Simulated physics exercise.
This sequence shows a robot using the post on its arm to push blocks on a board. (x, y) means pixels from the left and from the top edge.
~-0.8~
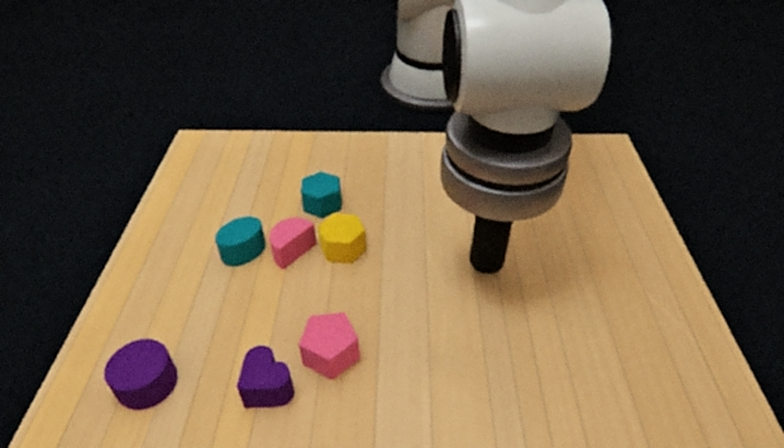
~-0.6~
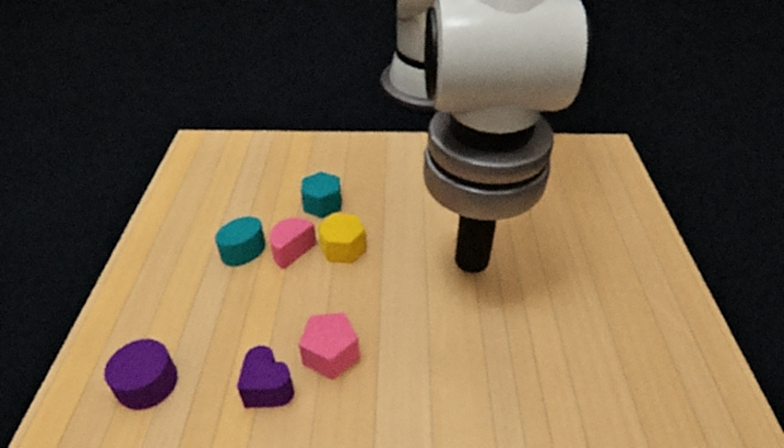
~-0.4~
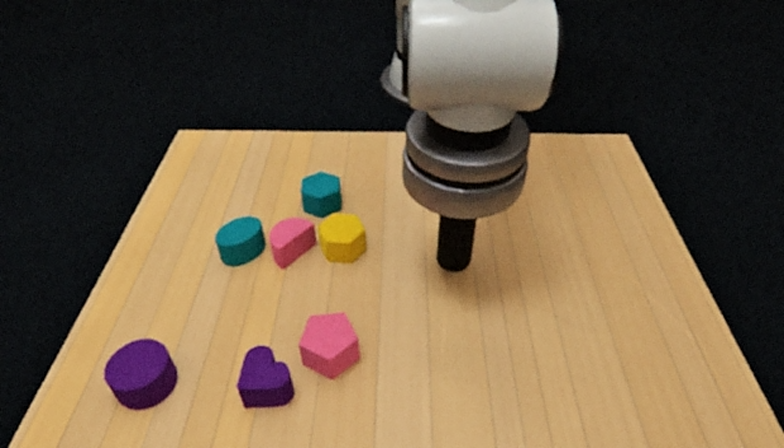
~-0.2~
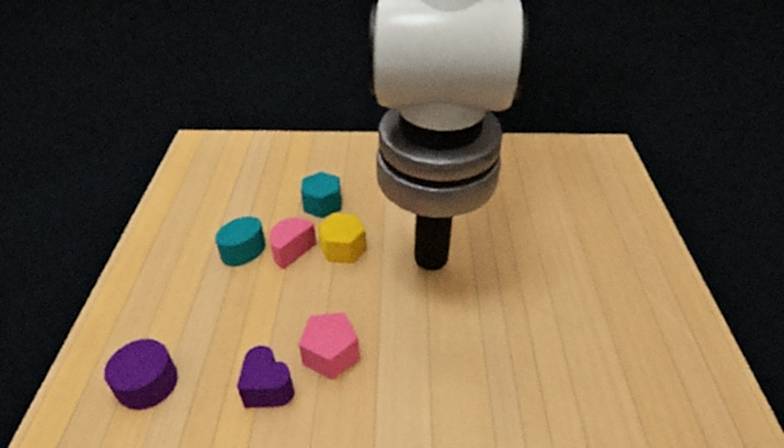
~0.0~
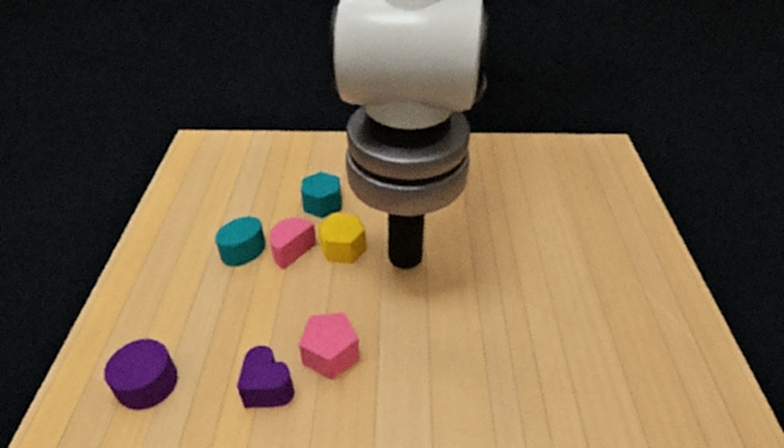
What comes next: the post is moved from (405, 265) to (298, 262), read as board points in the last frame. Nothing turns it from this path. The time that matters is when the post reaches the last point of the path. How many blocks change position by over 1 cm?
Blocks that move over 1 cm: Two.
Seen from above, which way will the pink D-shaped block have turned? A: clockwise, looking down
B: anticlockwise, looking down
Correct choice: B.
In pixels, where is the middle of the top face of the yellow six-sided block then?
I expect it at (317, 213).
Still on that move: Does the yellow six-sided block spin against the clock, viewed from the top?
No, it doesn't check out.
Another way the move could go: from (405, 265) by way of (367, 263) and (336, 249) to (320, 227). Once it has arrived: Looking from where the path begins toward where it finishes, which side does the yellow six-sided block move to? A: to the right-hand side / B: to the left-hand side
A - to the right-hand side.
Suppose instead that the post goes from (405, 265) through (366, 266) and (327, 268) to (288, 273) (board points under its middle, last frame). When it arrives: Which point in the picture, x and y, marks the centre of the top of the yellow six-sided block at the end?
The middle of the upper face of the yellow six-sided block will lie at about (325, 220) in the picture.
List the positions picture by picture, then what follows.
The first picture shows post's lower end at (486, 263); turquoise oval block at (238, 230); pink D-shaped block at (288, 230); turquoise six-sided block at (320, 183); yellow six-sided block at (341, 227).
The second picture shows post at (472, 262); blocks still.
The third picture shows post at (453, 261); blocks still.
The fourth picture shows post at (431, 259); blocks still.
The fifth picture shows post at (405, 258); turquoise oval block at (238, 230); pink D-shaped block at (288, 230); turquoise six-sided block at (320, 183); yellow six-sided block at (341, 227).
On the path given first. One third of the way, post at (369, 256); yellow six-sided block at (339, 226).
Two thirds of the way, post at (332, 255); pink D-shaped block at (282, 227), turned 35° anticlockwise; yellow six-sided block at (320, 217), turned 30° clockwise.
At the end, post at (296, 254); turquoise oval block at (235, 228), turned 10° anticlockwise; pink D-shaped block at (273, 225), turned 20° anticlockwise; turquoise six-sided block still; yellow six-sided block at (317, 213), turned 45° clockwise.
